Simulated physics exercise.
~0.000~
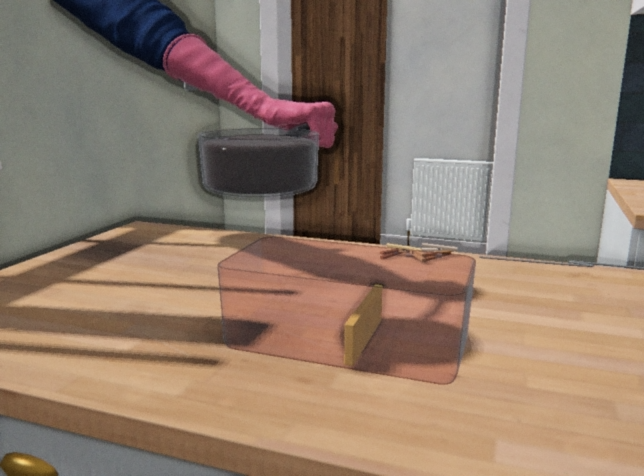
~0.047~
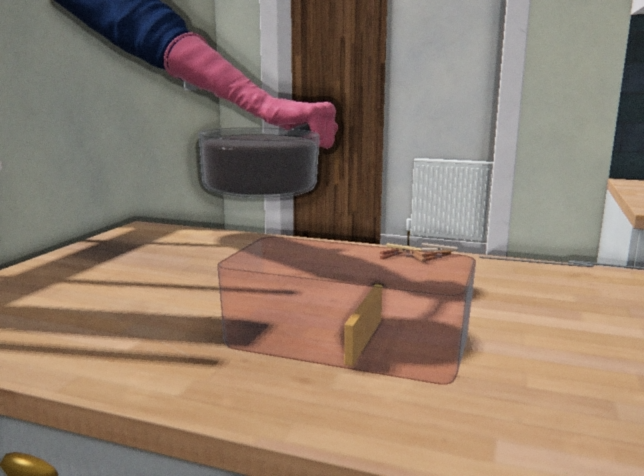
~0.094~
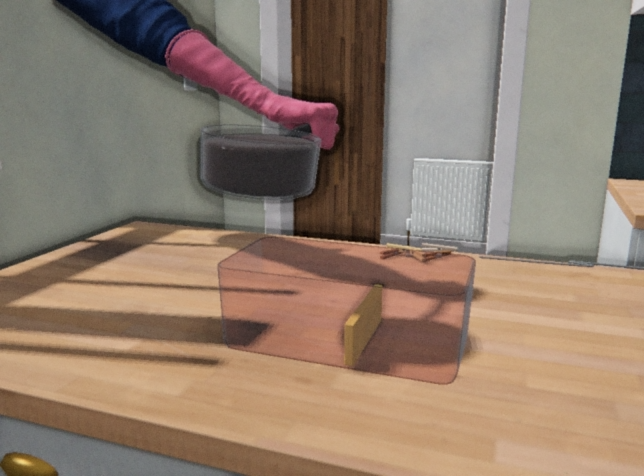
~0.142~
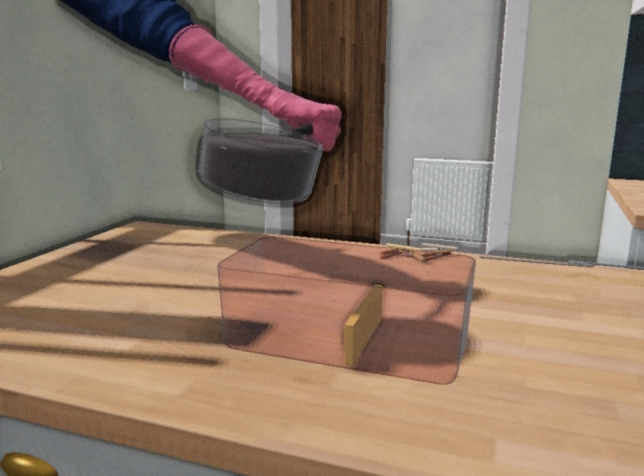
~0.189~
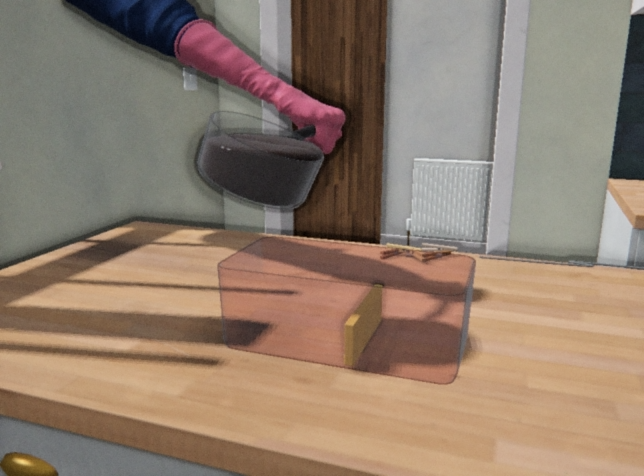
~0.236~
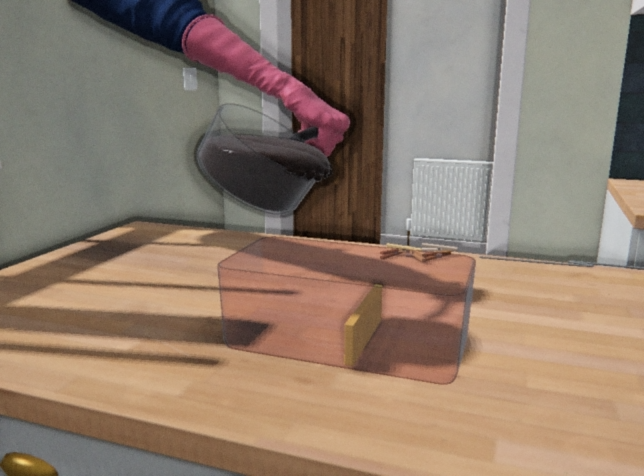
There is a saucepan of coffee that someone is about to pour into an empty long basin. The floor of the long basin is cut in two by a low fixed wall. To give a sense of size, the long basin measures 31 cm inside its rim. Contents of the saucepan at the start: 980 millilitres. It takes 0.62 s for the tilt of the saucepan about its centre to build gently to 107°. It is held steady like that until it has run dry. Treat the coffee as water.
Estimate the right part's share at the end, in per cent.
Roughly 20 per cent is in the right part.
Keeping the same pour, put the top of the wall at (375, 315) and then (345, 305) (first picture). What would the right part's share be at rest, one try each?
One try each: Around 20 percent and then around 45 percent.
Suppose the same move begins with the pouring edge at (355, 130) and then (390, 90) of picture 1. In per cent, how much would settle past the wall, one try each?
I'd say 60 percent on the first go, 80 percent on the next.
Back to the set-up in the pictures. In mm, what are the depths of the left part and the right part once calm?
I'd expect close to 28 mm on the left and close to 10 mm on the right.
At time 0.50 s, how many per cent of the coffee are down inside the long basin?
Around 44 percent.
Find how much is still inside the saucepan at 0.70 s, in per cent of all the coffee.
Near 3 percent, more or less.
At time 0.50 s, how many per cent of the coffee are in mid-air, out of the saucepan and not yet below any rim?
About 36 per cent.
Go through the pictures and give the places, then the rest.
Tilt 0°; pouring edge (314, 137); surface from (212, 140) to (314, 144); the long basin's rim runs from (241, 251) to (470, 276); the wall's top is at (365, 304), in the first picture.
Tilt 2°; pouring edge (315, 139); surface from (212, 139) to (314, 145), in the second picture.
Tilt 6°; pouring edge (316, 144); surface from (213, 138) to (316, 146), in the third picture.
Tilt 13°; pouring edge (318, 152); surface from (215, 137) to (318, 148), in the fourth picture.
Tilt 23°; pouring edge (319, 163); surface from (214, 139) to (319, 157); 2 per cent is over the edge, in the fifth picture.
Tilt 34°; pouring edge (317, 175); surface from (213, 137) to (312, 161); 7 per cent is over the edge, in the sixth picture.
After 0.50 s the tilt is 98° and 19 per cent is still to pour, 29 is left of the wall and 15 right of it.
After 0.70 s the tilt is 107° and 3 per cent is still to pour, 69 is left of the wall and 18 right of it.
After 0.90 s the tilt is 107° and 0 per cent is still to pour, 71 is left of the wall and 19 right of it.
After 1.12 s the tilt is 107° and 0 per cent is still to pour, 72 is left of the wall and 20 right of it.
In the end 72 per cent lies left of the wall, 20 right of it and 9 outside.
